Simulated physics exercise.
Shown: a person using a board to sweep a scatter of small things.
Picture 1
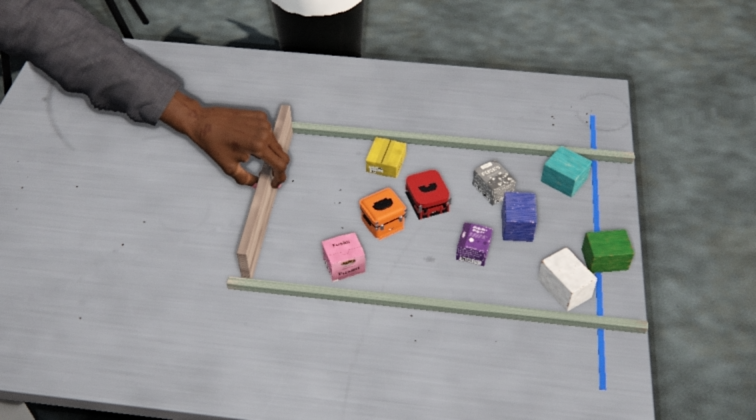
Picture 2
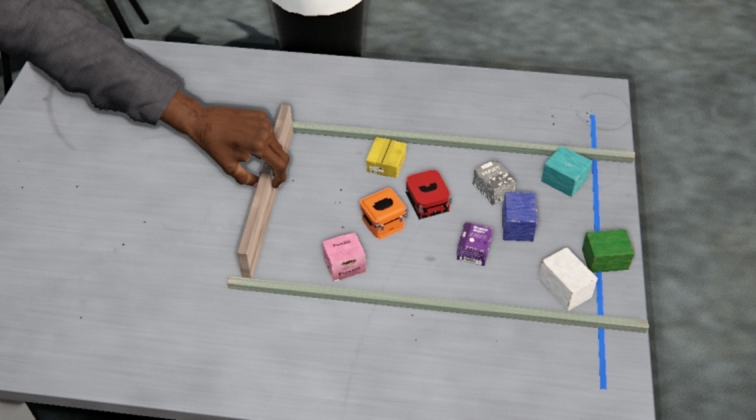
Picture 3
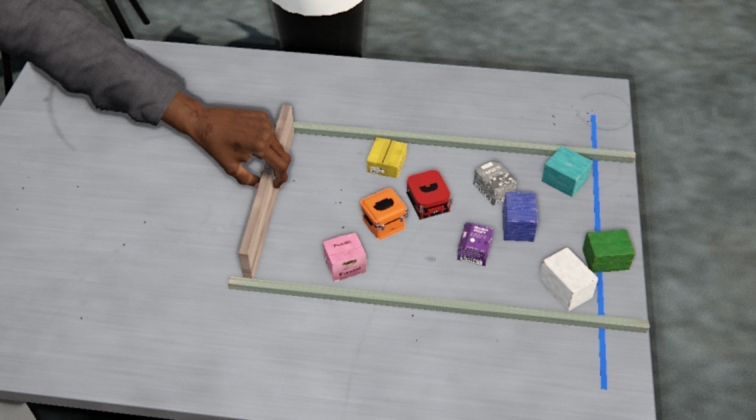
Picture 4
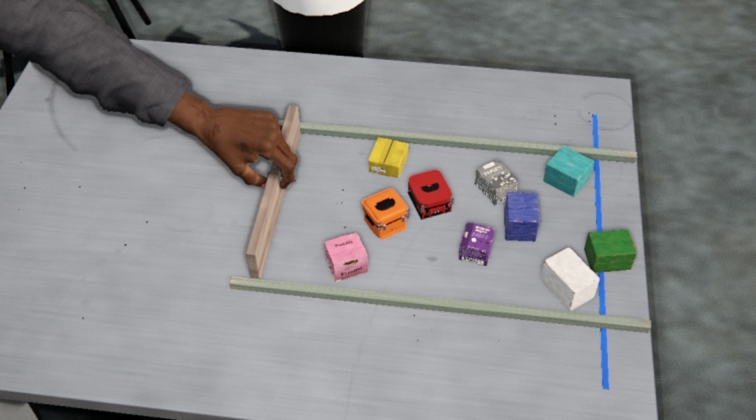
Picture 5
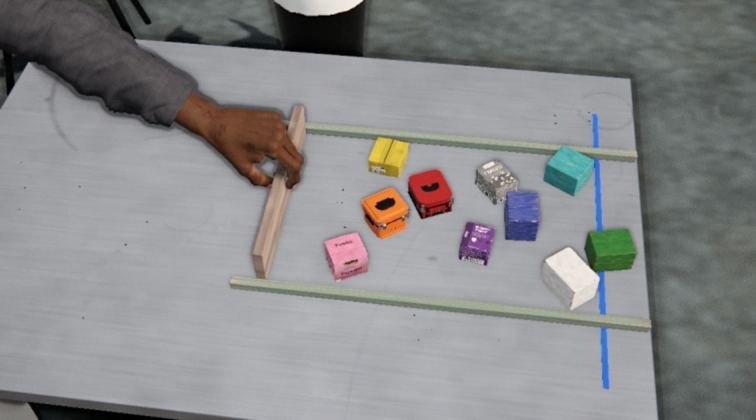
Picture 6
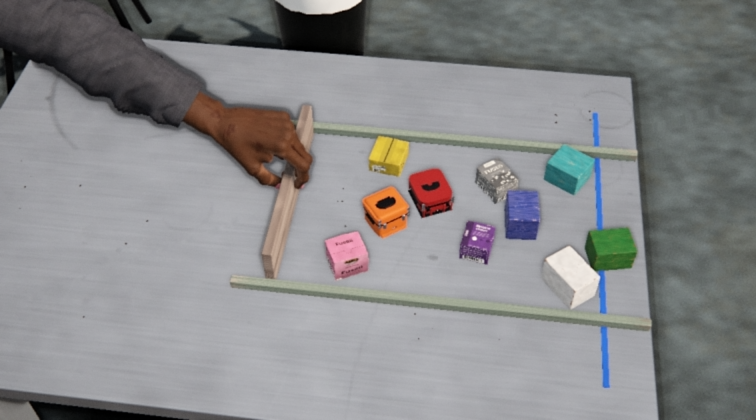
A pale grey tabletop on a mottled grey floor is seen from high above by a steady camera. Between two pale green strips sit small yellow, pink, orange, red, clear, purple and blue objects, with turquoise, white and green blocks near a blue tape line at right. A hand reaching from the upper left slides a wooden board slightly rightward, while the scattered things stay practically still.
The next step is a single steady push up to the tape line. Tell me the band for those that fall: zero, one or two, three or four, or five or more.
Five or more slip off.
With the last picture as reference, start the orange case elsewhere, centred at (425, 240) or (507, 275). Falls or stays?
In turn it holds its place, then goes down.
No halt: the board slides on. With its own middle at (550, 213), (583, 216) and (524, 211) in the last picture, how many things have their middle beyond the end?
The numbers are 0, 1 and 0.
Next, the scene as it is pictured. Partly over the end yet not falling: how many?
It comes to 1.
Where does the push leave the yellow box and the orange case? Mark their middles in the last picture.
Okay, so first (615, 174), and next (622, 244).
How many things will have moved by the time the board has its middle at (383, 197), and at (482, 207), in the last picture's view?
Well, it's 3 at the first one and 7 at the second.
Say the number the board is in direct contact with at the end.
It's touching 4 at the end.
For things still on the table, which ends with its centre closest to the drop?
Red case.
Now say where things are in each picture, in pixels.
In the first picture, green block (607, 252); turquoise block (566, 172); white block (567, 279); board (267, 188); tape (597, 235).
In the second picture, turquoise block (566, 171); pink box (344, 257).
In the third picture, white block (568, 279); orange case (384, 214).
In the fourth picture, green block (610, 251); blue block (521, 217).
In the fifth picture, turquoise block (569, 171); purple box (477, 243).
In the sixth picture, green block (610, 249); turquoise block (569, 170); white block (570, 278); board (290, 189); tape (600, 233).
Soon after, none off yet; green block at rest near (610, 249); turquoise block at rest near (569, 170); white block at rest near (570, 278).
After that, none off yet; green block displaced about its own width near (643, 257); turquoise block displaced about its own width near (605, 162); white block displaced about its own width near (607, 289).
In the end, the number that fall off is five or more; gone, purple box, grey box, blue block, white block, turquoise block and green block.
